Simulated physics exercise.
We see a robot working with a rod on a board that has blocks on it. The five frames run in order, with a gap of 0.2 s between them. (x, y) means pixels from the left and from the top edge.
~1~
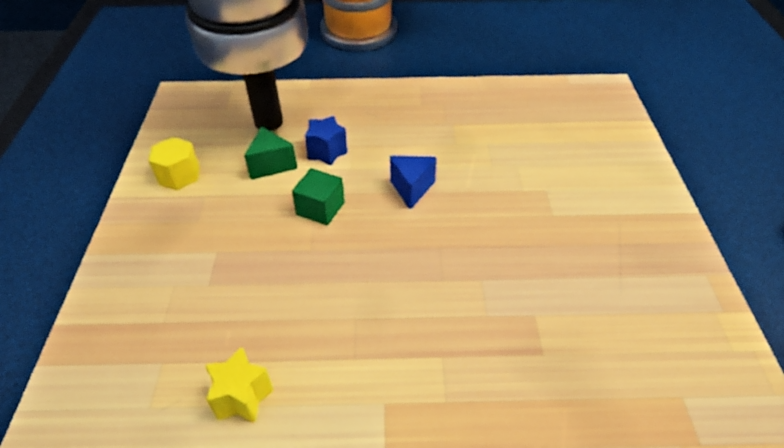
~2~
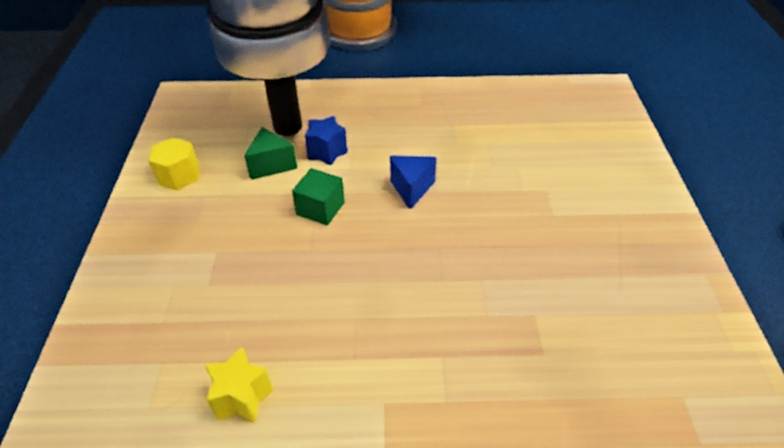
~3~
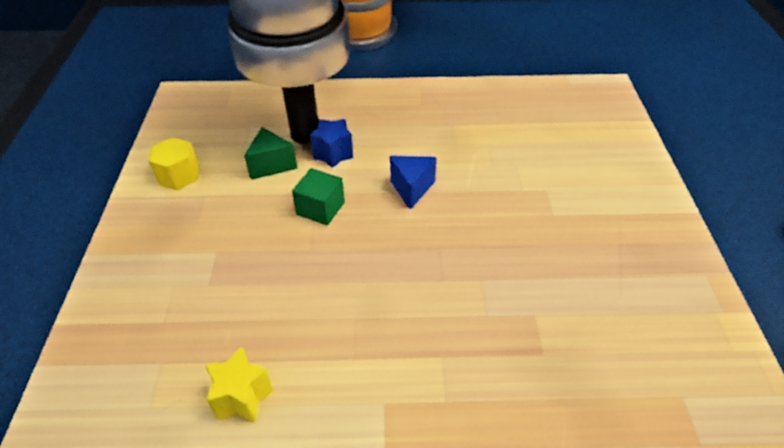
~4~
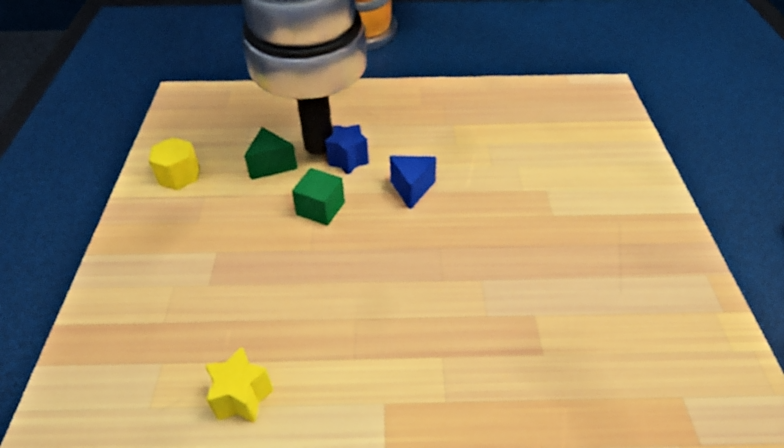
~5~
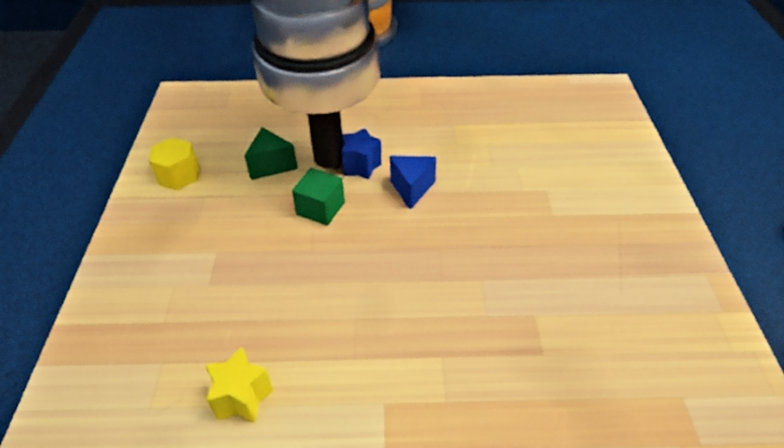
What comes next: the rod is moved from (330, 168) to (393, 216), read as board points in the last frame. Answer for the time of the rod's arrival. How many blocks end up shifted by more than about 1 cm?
Going by the path, one block will move.
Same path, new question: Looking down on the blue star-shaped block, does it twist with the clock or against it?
Direction: Anticlockwise.
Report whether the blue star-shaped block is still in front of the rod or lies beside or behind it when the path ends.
Shed along the way.
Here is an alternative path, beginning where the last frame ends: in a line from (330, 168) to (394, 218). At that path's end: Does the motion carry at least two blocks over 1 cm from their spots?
My answer is no.
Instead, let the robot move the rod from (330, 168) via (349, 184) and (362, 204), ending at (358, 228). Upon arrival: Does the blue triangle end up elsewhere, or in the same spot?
It will remain on its spot.
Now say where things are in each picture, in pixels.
The first picture shows rod's lower end at (269, 123); blue star-shaped block at (324, 128); blue triangle at (413, 165).
The second picture shows rod at (288, 127); blocks still.
The third picture shows rod at (305, 135); blue star-shaped block at (331, 130).
The fourth picture shows rod at (319, 145); blue star-shaped block at (346, 135).
The fifth picture shows rod at (329, 158); blue star-shaped block at (359, 141); blue triangle at (413, 165).
On the path given first. Halfway along, rod at (361, 182); blue star-shaped block at (375, 145), turned 45° anticlockwise.
At the end, rod at (393, 207); blue star-shaped block at (375, 145), turned 45° anticlockwise; blue triangle still.
